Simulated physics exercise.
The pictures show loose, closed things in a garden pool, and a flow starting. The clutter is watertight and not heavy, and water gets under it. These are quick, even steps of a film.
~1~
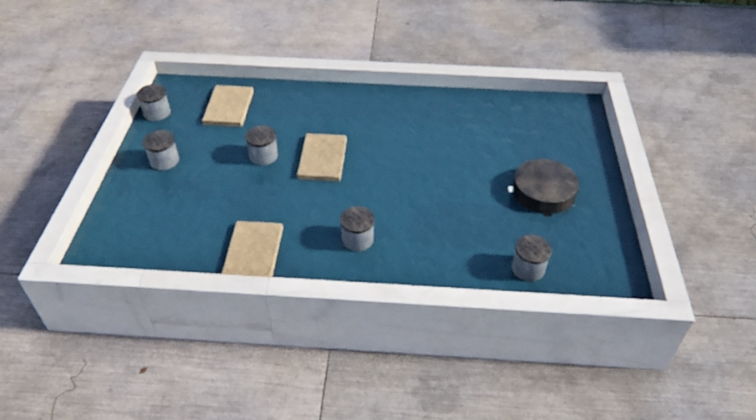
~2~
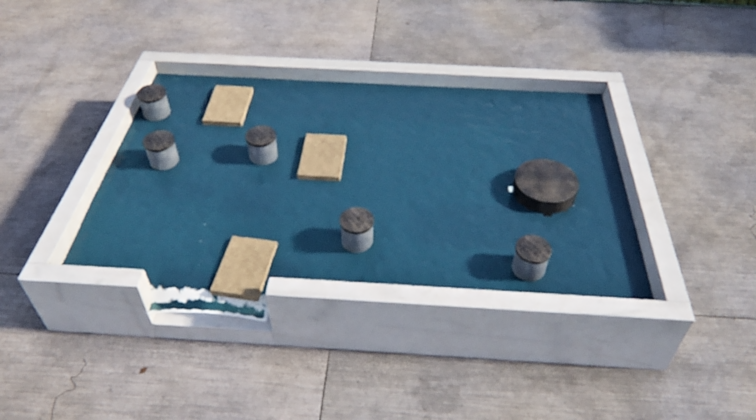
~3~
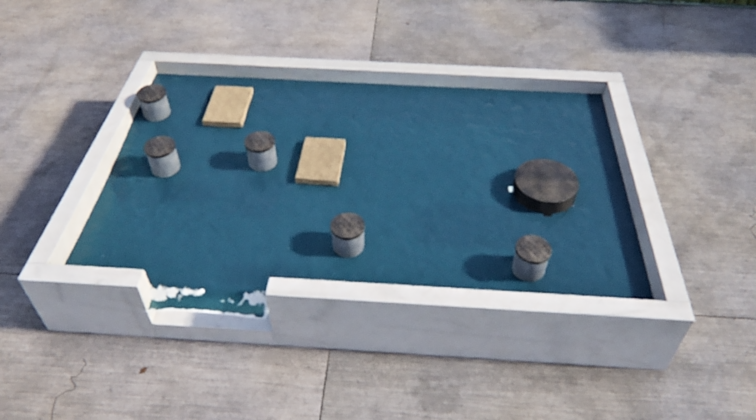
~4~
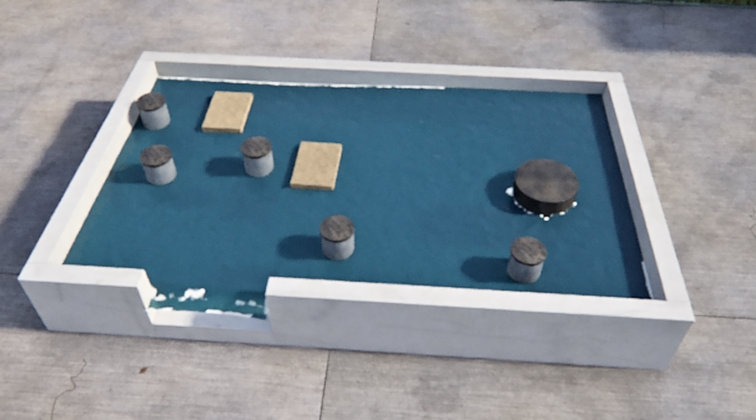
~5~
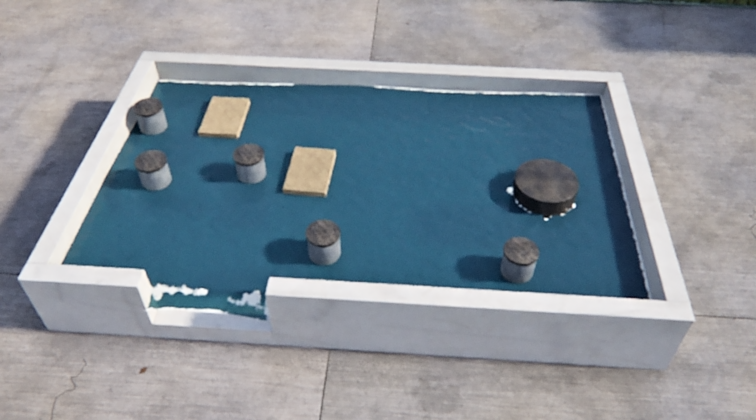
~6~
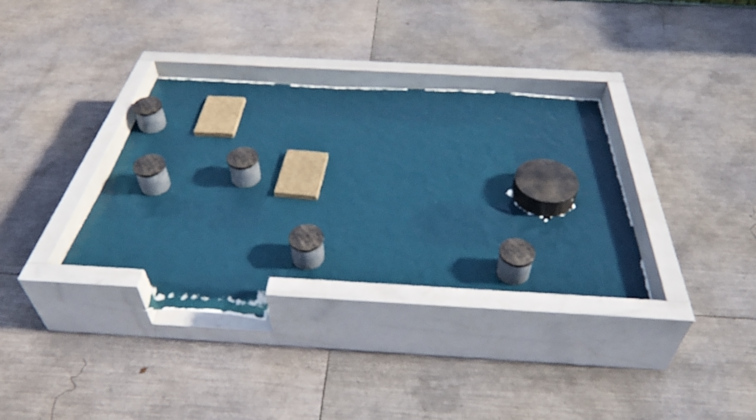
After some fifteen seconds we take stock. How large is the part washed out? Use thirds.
It is from one to two thirds.
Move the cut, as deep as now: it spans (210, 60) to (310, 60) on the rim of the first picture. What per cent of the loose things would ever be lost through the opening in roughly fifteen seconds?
I make it 60 per cent.
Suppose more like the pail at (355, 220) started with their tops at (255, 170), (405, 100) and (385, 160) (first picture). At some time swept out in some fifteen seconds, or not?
In turn: Gone, inside, out.
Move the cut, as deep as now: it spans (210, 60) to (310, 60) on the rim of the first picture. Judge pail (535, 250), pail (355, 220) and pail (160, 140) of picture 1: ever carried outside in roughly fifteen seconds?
In that order: Still in, inside, through.
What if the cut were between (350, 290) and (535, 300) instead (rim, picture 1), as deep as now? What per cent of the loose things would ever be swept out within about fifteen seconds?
I make it 50 per cent.
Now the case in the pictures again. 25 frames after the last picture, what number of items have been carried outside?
5 of them.
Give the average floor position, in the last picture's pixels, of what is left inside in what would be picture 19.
Around (230, 244).
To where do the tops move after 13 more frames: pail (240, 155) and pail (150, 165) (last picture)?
Around (184, 241) and (139, 231).
A moment on, 1 of 8 are out; 7 afloat.
Next, 2 of 8 are out; 6 afloat.
Later, 5 of 8 are out; 3 afloat.
In the end, 5 of 8 are out; 3 afloat.
